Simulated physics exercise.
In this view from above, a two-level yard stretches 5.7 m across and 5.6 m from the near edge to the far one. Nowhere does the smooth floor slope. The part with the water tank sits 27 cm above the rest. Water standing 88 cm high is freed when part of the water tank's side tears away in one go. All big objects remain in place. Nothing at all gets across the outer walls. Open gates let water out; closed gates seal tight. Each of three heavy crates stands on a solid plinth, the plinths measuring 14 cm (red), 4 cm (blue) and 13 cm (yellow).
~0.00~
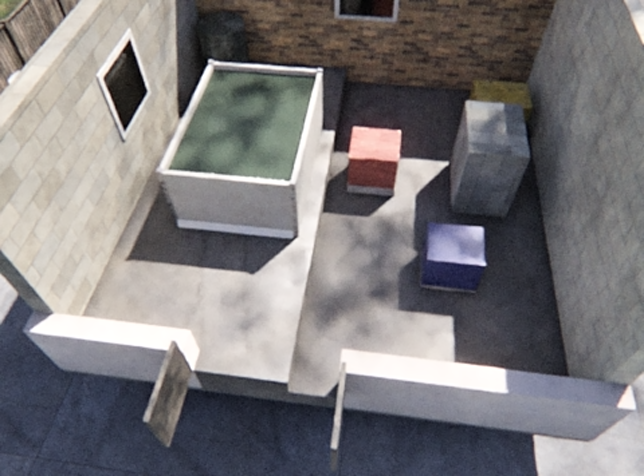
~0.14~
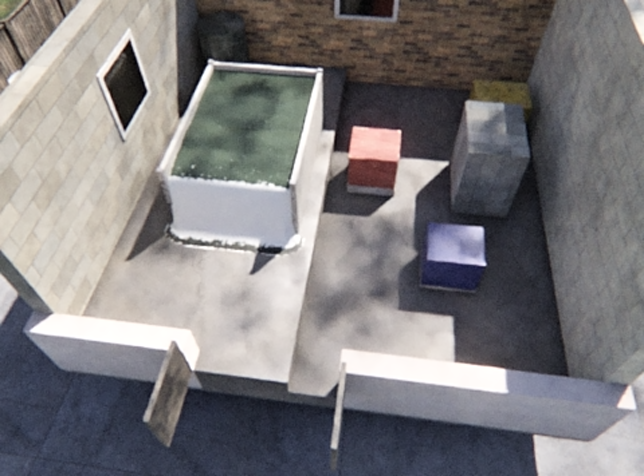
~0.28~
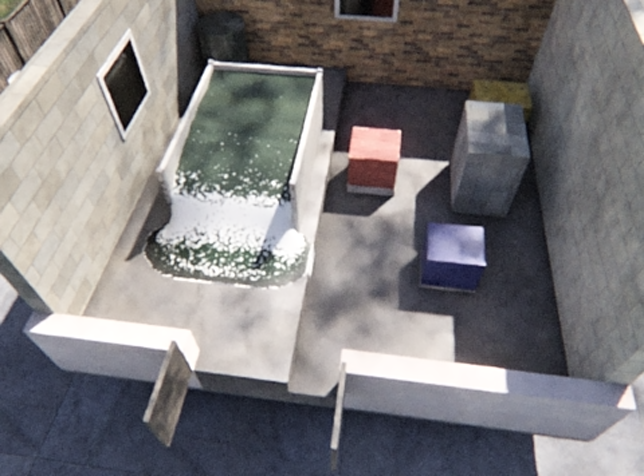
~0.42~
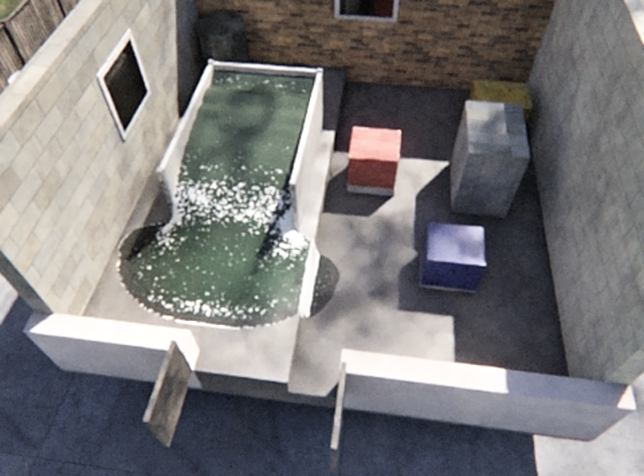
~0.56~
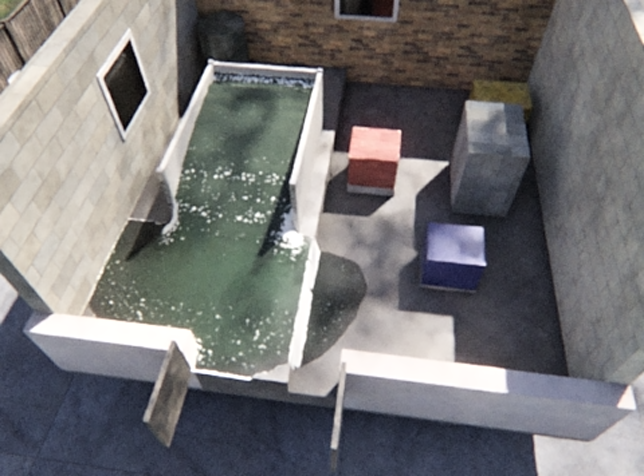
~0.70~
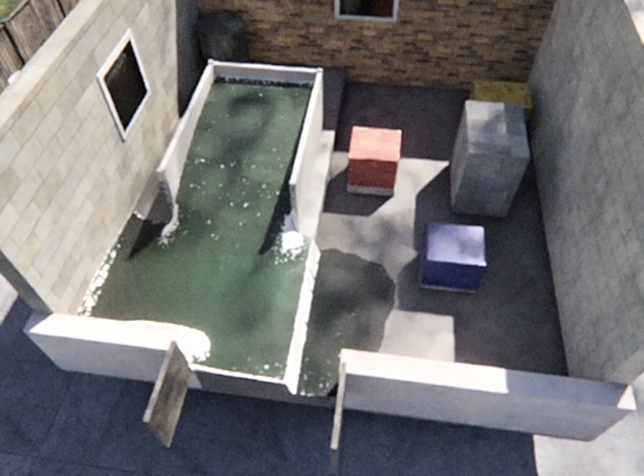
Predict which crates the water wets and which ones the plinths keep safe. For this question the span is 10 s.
Result: The red crate will stay clear; the blue crate will be caught by the water; the yellow crate will be caught by the water.
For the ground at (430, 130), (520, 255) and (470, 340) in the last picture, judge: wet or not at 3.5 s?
Going through the three points: Not yet touched, then awash, then awash.
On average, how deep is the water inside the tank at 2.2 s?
Mean depth: Some 26 cm.
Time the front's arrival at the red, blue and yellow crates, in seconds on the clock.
Red: 5.0 s; blue: 0.9 s; yellow: 4.5 s.
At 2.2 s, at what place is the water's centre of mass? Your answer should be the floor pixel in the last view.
Around (228, 237) in the last picture.
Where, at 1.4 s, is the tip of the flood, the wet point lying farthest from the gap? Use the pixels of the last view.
Roughly at pixel (518, 400).
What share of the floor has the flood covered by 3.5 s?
Roughly 50 % of the floor.
After 1.4 s water covers 25 % of the floor and is deepest (57 cm) near (74, 333); red plinth not reached, blue plinth reached, yellow plinth not reached.
After 2.2 s water covers 35 % of the floor and is deepest (44 cm) near (74, 333); red plinth not reached, blue plinth reached, yellow plinth not reached.
After 3.5 s water covers 50 % of the floor and is deepest (38 cm) near (208, 58); red plinth not reached, blue plinth reached, yellow plinth not reached.
After 6.0 s water covers 90 % of the floor and is deepest (21 cm) near (520, 94); red plinth reached, blue plinth reached, yellow plinth reached.
After 10.0 s water covers 95 % of the floor and is deepest (12 cm) near (521, 100); highest at the red plinth 9 cm, highest at the blue plinth 7 cm, highest at the yellow plinth 17 cm.
